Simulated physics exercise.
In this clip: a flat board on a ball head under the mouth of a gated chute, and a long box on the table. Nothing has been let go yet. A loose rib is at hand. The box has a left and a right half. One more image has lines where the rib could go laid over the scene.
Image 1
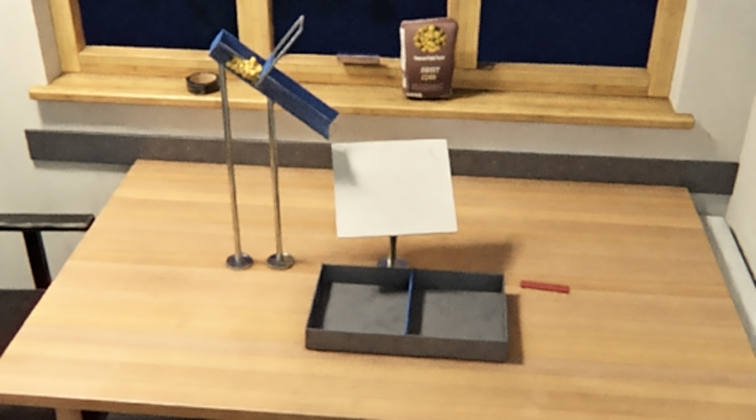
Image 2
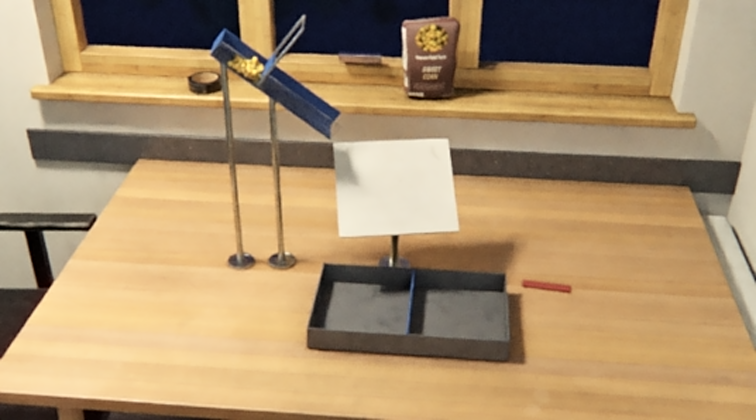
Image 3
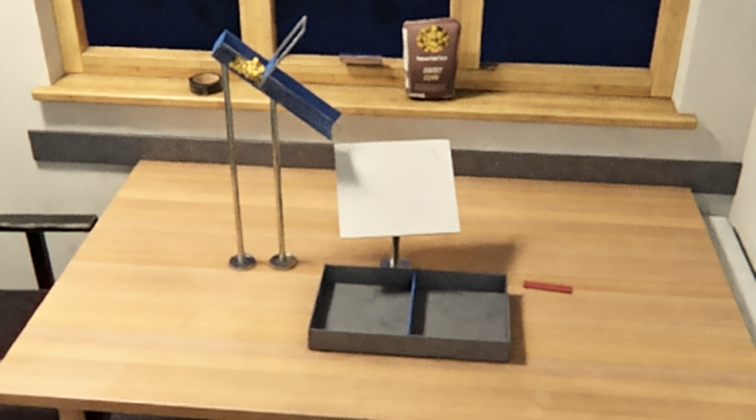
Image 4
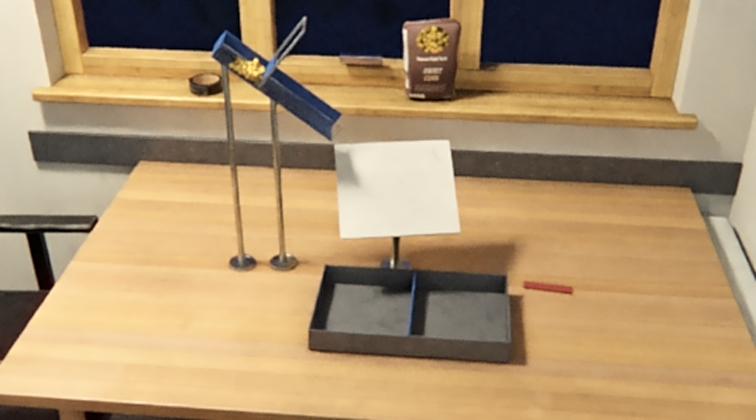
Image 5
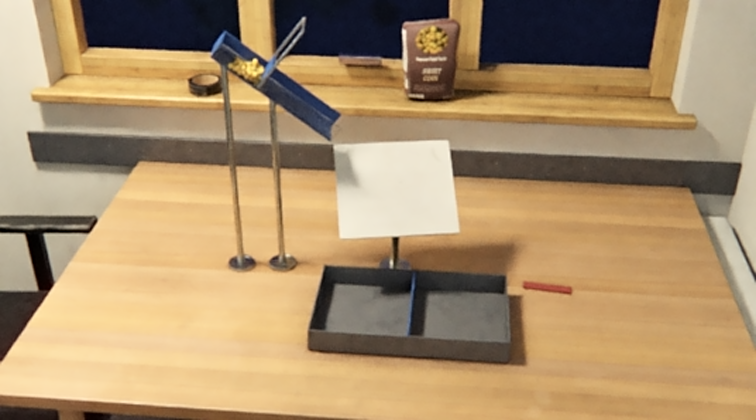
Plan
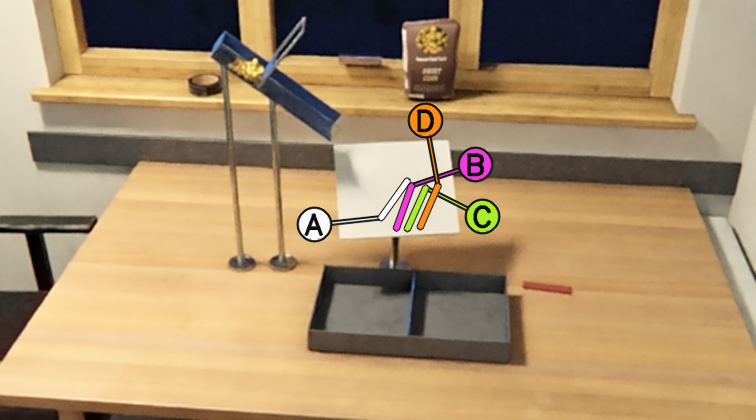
Wooden table holding a raised blue chute of yellow puffed balls, a tilted white board and a divided dark box, all staying still.
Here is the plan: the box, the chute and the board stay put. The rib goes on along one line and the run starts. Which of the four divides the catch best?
Line D.
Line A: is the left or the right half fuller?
Left.
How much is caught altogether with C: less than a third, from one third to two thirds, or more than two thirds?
More than two thirds.
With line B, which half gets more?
Left.
On the marked copy, line A from (407, 181) to (381, 217); line B from (411, 185) to (396, 227); line C from (425, 187) to (407, 228); line D from (437, 186) to (420, 226).
With A, of what is caught, all but a few in the left half, a small share in the right.
With B, of what is caught, all but a few in the left half, only a few in the right.
With C, of what is caught, all but a few in the left half, only a few in the right.
With D, of what is caught, close to two thirds in the left half, close to a third in the right.
